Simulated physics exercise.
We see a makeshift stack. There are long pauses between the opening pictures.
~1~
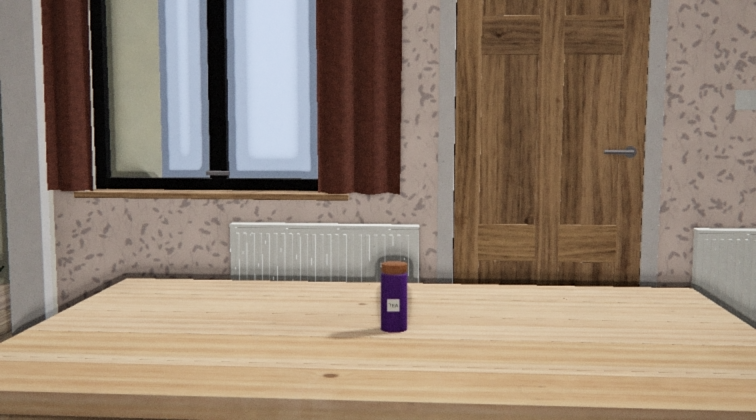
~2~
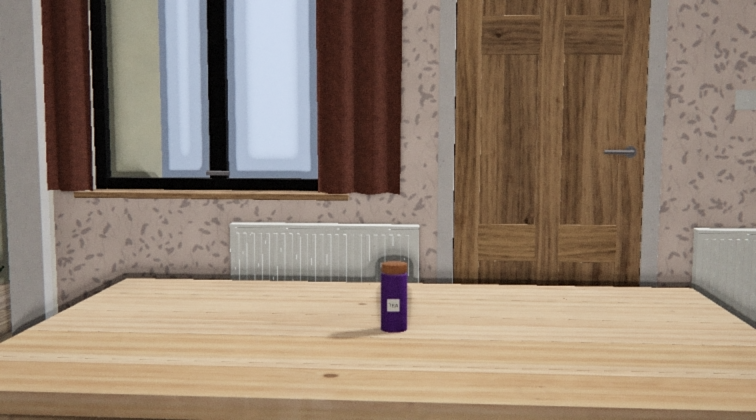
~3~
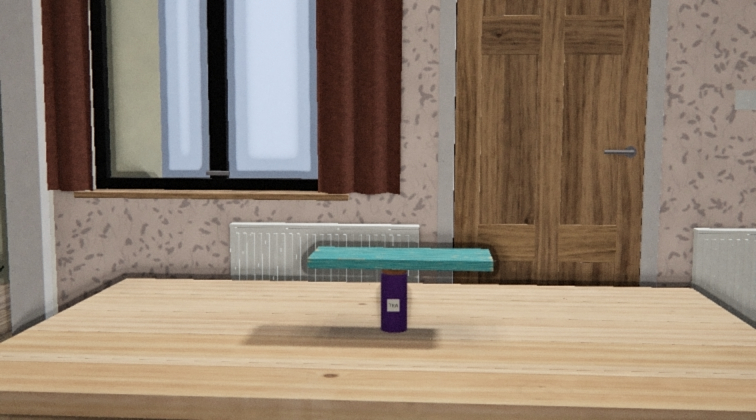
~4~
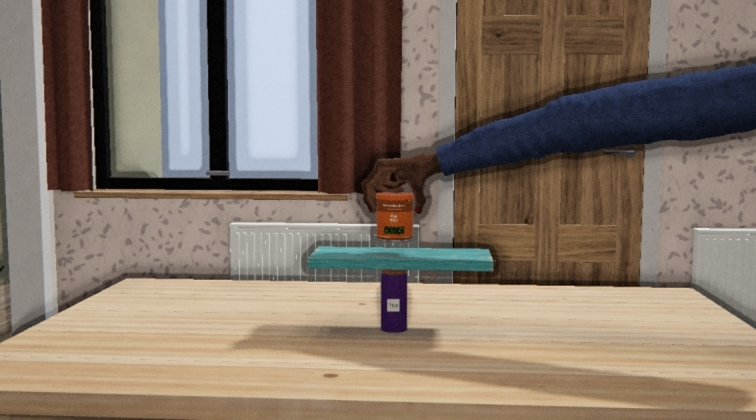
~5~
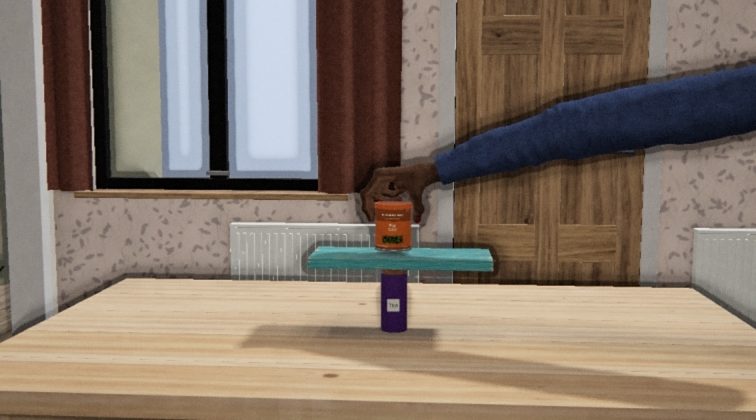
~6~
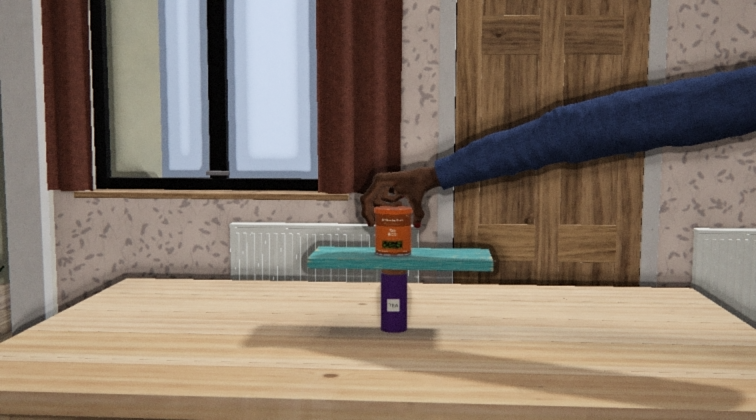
At first, a purple shaker stands alone on a wooden table, and nothing moves. Then a flat teal board is seen lying across its top. A blue-sleeved arm reaches in from the right, holding an orange tin above the board, and lowers it onto the middle, keeping its hand on it.
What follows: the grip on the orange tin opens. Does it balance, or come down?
Outcome: The stack stays up.
Then, 0.30 s past the last view, nothing moves.
Then, 0.70 s past the last view, orange tin resting near (393, 231).
Finally, all 3 still in place. Final places as the last picture's camera would see them, orange tin near (393, 231). The stack keeps its balance.
